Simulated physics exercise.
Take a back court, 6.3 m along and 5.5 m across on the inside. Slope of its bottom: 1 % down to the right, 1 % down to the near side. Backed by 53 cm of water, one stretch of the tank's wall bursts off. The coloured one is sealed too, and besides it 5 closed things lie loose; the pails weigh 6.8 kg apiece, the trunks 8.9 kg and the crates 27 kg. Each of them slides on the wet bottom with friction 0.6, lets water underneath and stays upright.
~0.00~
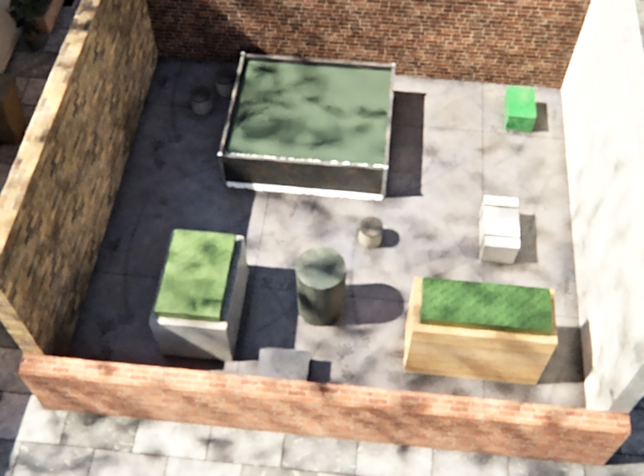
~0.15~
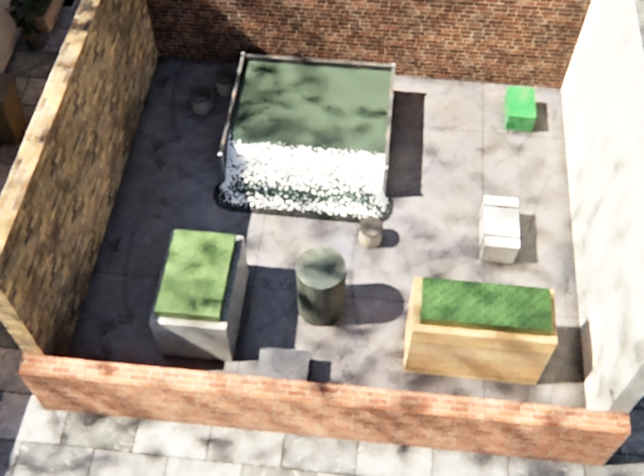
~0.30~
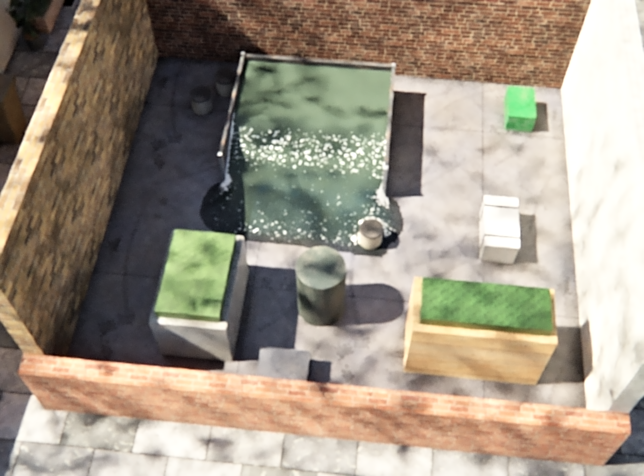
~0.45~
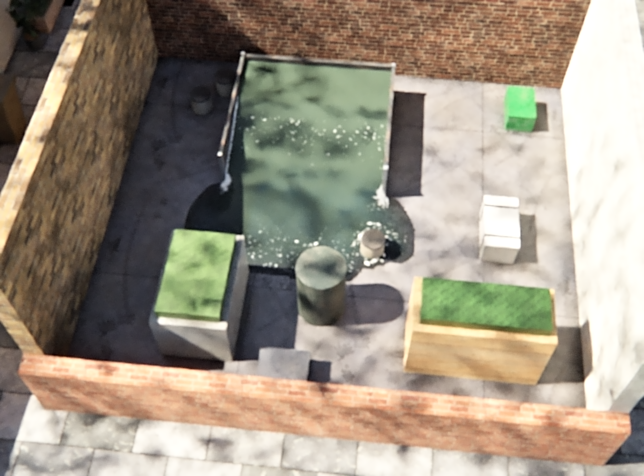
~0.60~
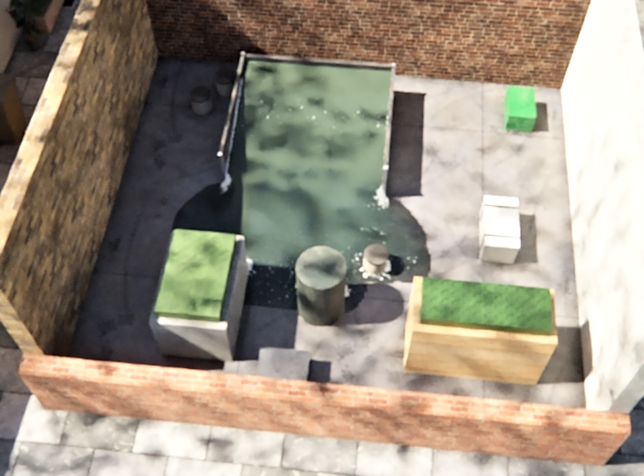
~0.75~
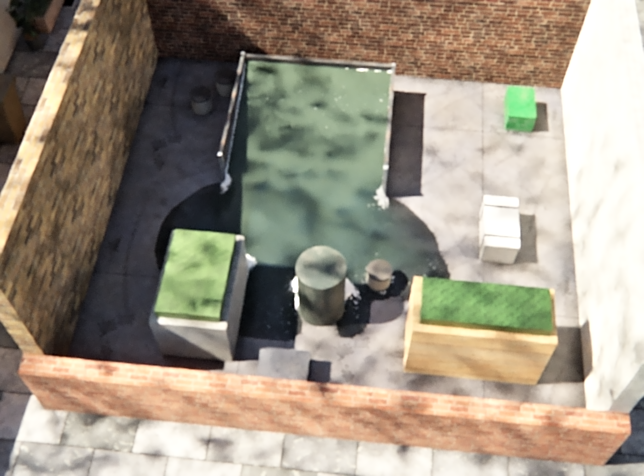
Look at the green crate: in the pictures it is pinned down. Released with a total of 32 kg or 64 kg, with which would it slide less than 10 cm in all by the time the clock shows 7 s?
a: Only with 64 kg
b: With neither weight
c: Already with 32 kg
c.
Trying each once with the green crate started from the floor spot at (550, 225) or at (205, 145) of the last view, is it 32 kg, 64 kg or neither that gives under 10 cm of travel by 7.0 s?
Try 1: Greater mass required. Try 2: Lesser mass sufficient.
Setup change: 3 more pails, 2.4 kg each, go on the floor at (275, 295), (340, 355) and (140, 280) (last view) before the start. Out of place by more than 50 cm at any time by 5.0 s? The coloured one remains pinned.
Each in turn: Further than that, further than that, further than that.
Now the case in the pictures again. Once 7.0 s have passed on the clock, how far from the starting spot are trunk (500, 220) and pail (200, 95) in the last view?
Displacement: 200 cm, then 50 cm.
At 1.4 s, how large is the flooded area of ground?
Some 15 m2 of it.
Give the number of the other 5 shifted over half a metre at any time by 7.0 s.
That comes to 4.
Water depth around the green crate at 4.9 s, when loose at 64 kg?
Close to 3 cm deep.
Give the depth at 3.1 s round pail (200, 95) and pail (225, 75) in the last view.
First about 0 cm, second about 0 cm.
After 1.4 s the green crate would be 0 cm from its start with 32 kg and 0 cm from its start with 64 kg; 0 cm of water round it then.
After 3.1 s the green crate would be 0 cm from its start with 32 kg and 0 cm from its start with 64 kg; 0 cm of water round it then.
After 4.9 s the green crate would be 0 cm from its start with 32 kg and 0 cm from its start with 64 kg; 3 cm of water round it then.
After 7.0 s the green crate would be 0 cm from its start with 32 kg and 0 cm from its start with 64 kg; 7 cm of water round it then.
